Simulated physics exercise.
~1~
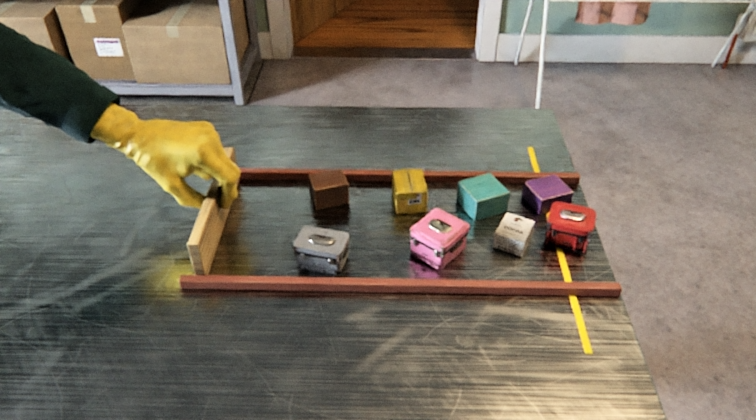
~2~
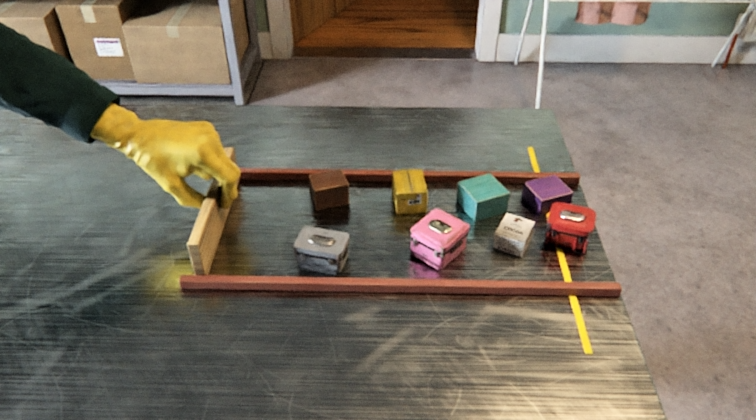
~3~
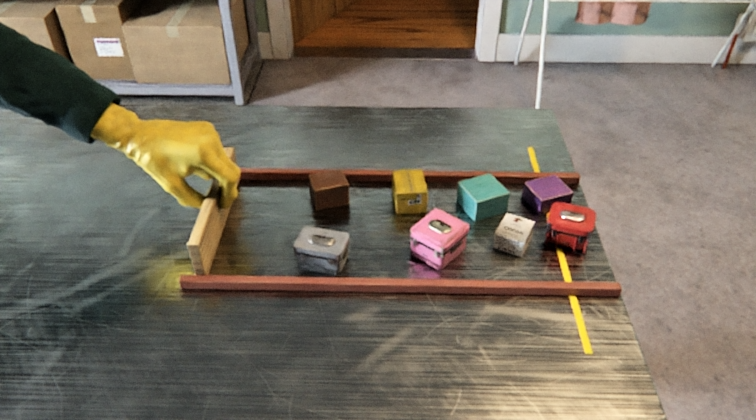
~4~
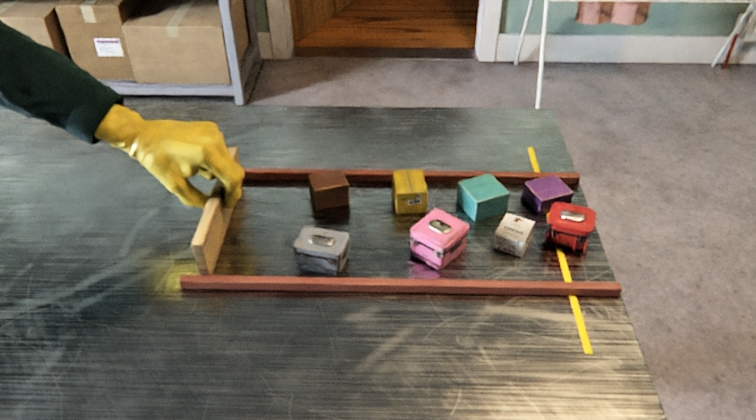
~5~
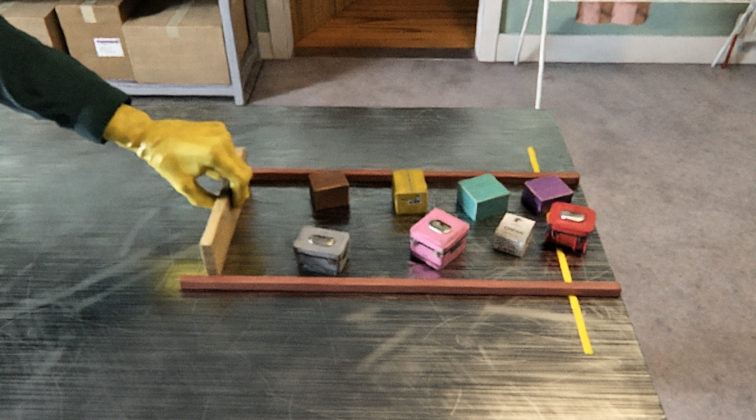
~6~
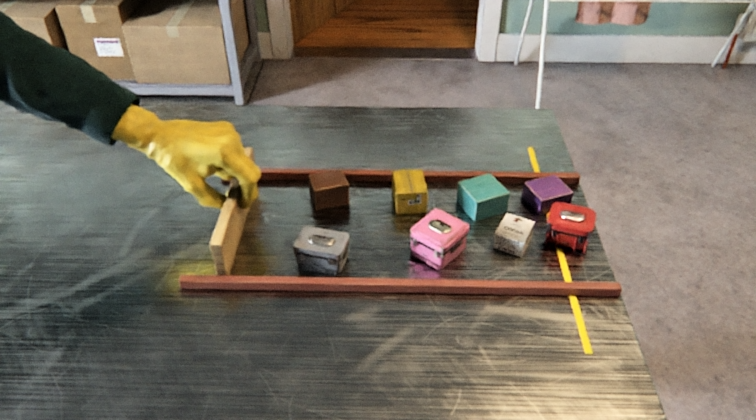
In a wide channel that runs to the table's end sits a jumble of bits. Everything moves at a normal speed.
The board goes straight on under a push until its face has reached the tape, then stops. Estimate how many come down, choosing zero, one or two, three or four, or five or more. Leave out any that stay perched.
The count that comes down is five or more.
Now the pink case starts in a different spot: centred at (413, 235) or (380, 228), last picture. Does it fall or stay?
Taking the two spots in turn, it stays put and then stays put.
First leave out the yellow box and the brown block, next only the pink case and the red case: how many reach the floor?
The number is 4 for the first case and 3 for the second.
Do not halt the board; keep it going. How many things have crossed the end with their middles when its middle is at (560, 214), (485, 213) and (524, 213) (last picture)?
Respectively 6, 2 and 4.
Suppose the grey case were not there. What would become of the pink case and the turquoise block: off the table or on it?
The pink case stays up top while the turquoise block ends up below.
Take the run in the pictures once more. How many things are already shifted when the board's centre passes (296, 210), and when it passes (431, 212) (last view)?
The number moved is 0 and then 8.
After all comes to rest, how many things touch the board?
Number in contact with it: 2.
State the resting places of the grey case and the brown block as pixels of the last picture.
They end up close to (589, 252) and (566, 196).
A little later, none off yet; red case at rest near (570, 227); purple block at rest near (547, 194); white box at rest near (514, 235).
When it is over, the number that fall off is five or more; down, yellow box, pink case, turquoise block, white box, purple block and red case.
